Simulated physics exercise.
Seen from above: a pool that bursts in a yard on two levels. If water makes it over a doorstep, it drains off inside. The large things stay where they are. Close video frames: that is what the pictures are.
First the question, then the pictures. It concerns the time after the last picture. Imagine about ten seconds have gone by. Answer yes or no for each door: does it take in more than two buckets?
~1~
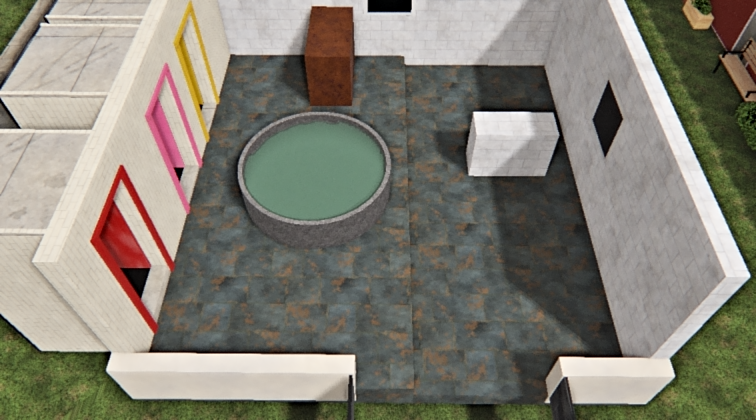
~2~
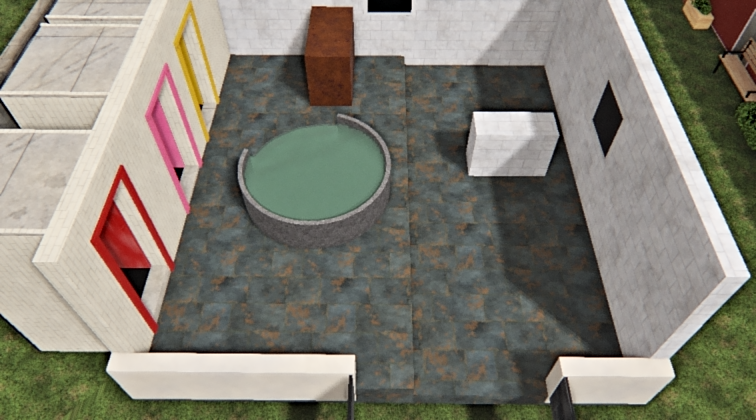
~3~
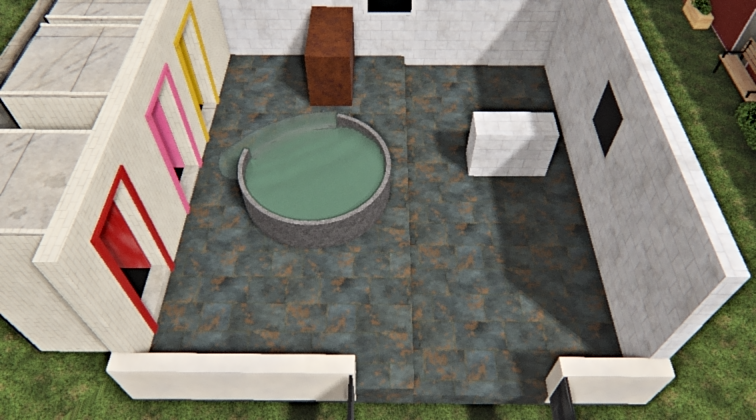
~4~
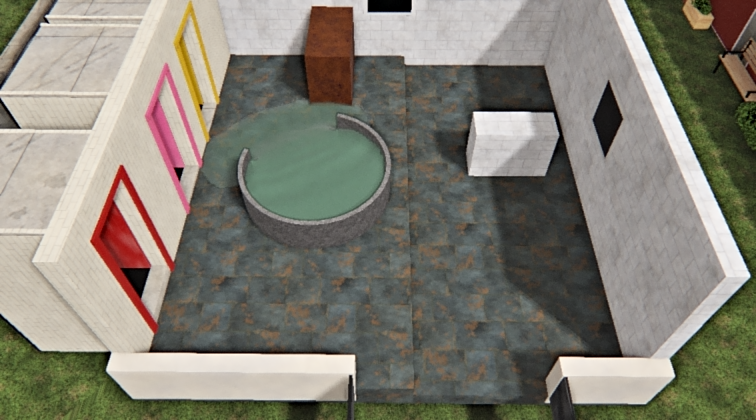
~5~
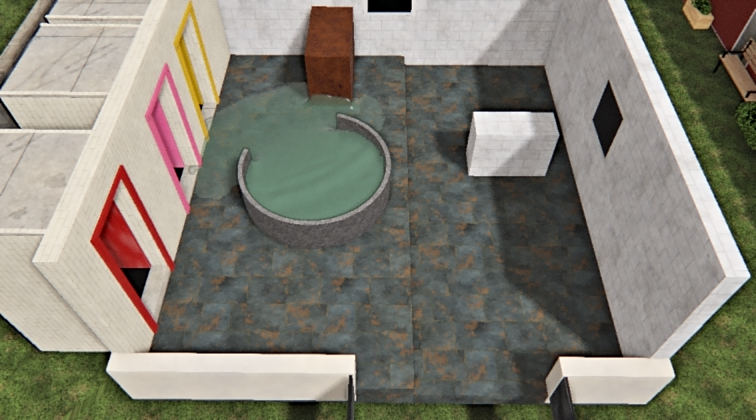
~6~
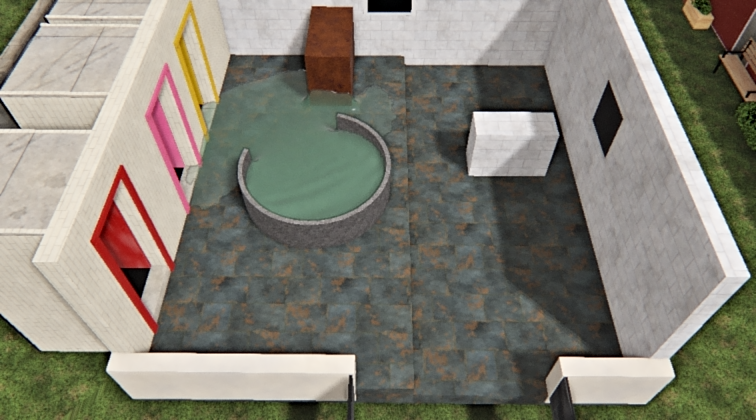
Pink door: Yes; yellow door: Yes; red door: No.
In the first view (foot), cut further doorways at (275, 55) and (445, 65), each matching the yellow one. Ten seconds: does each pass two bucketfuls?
The first door ends up above and the second ends up below.
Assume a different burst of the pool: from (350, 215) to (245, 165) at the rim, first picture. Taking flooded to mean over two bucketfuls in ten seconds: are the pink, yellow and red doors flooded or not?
One by one: Pink door ends up above; yellow door ends up below; red door ends up above.
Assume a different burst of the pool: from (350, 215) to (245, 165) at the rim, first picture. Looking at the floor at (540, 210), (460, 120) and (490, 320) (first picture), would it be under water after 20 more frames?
So that's left bare for the first, left bare for the second and waterlogged for the third.
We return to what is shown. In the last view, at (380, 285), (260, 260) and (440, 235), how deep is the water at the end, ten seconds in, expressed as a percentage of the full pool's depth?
4, 2 and 2 per cent, roughly.
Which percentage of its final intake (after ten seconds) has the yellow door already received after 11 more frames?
By my reckoning, 30 percent.
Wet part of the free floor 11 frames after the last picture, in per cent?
My best guess is some 30 %.
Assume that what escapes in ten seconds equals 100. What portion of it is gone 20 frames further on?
Log: Around 45 %, estimated.
A moment on, water covers 20 % of the floor; the pink door under two buckets in, the yellow door over two buckets in, the red door not reached.
Next, water covers 30 % of the floor; the pink door under two buckets in, the yellow door far over two buckets in, the red door not reached.
Then, water covers 40 % of the floor; the pink door under two buckets in, the yellow door far over two buckets in, the red door wet at the sill, nothing in.
Later, water covers 60 % of the floor; the pink door over two buckets in, the yellow door far over two buckets in, the red door wet at the sill, nothing in.
In the end, water covers 80 % of the floor; the pink door over two buckets in, the yellow door far over two buckets in, the red door wet at the sill, nothing in.
